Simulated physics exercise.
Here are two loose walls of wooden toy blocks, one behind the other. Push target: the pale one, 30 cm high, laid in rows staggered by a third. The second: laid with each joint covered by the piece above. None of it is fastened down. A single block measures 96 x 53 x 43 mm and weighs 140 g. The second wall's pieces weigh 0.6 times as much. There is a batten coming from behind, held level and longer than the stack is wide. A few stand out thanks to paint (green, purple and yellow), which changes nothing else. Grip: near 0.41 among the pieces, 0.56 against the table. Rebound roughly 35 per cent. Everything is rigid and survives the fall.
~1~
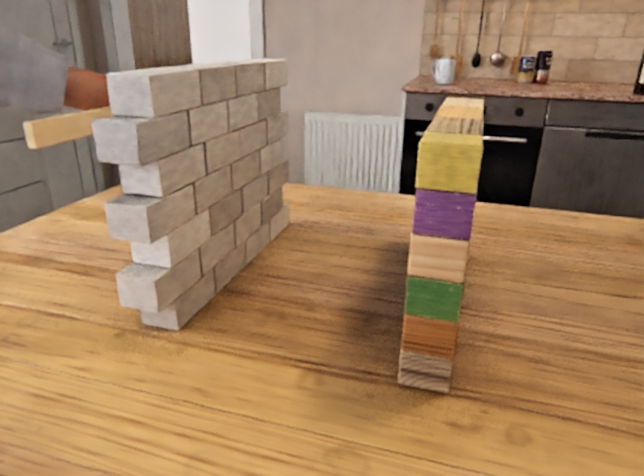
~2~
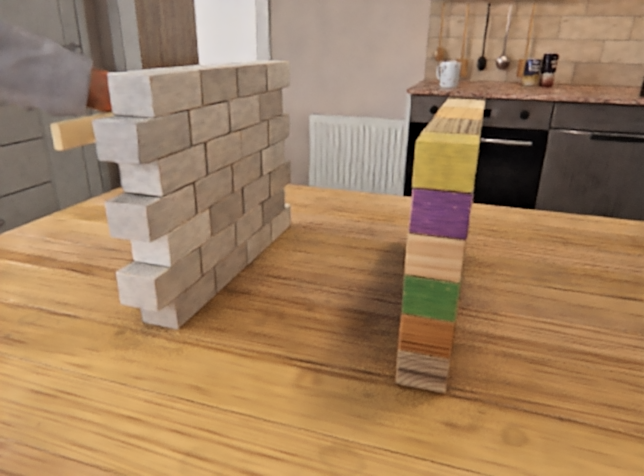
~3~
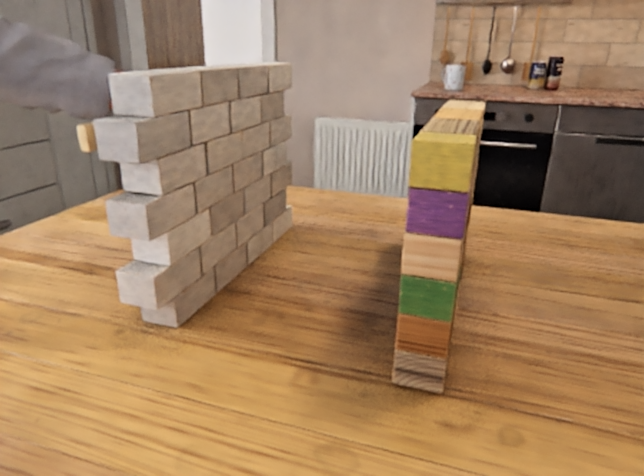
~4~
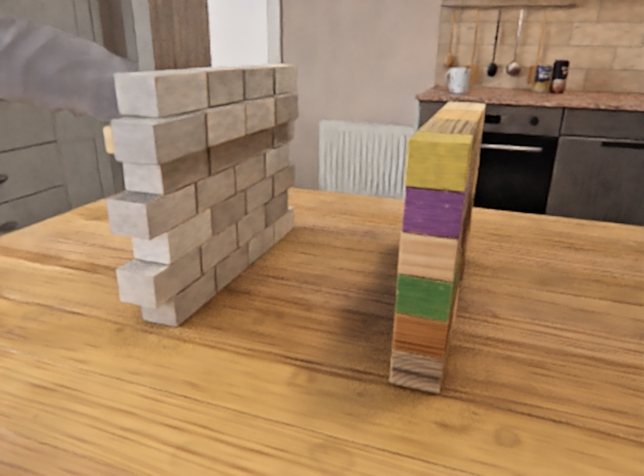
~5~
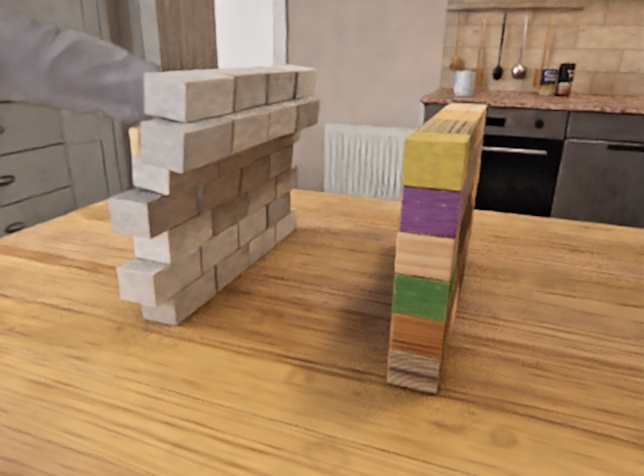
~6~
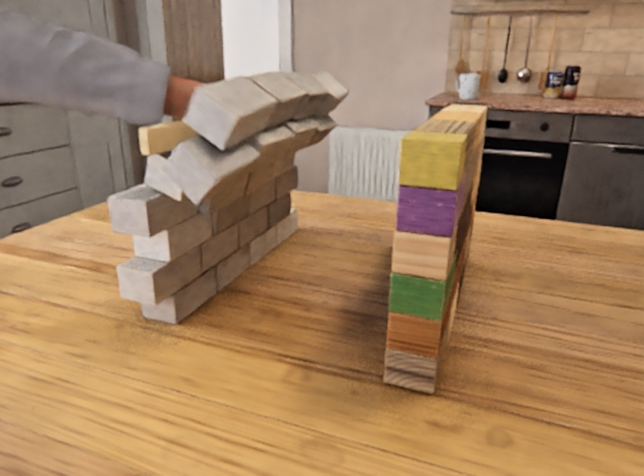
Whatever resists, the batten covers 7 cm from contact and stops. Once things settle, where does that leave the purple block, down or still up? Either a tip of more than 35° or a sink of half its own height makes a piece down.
Looks like the purple block is left up at the end.
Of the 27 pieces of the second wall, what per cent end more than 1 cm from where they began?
The shifted ones make up 0 per cent.
Then, 0.13 s after the last picture, 8 of the pale wall down; none of the 27 blocks of the second wall down; purple block unmoved.
Then, 1.03 s after the last picture, 9 of the pale wall down; none of the 27 blocks of the second wall down; purple block unmoved.
At rest, 13 of the pale wall down; none of the 27 blocks of the second wall down; purple block unmoved; yellow block unmoved; green block unmoved. As the last picture would show them, middles, purple block near (433, 198), yellow block near (433, 159).
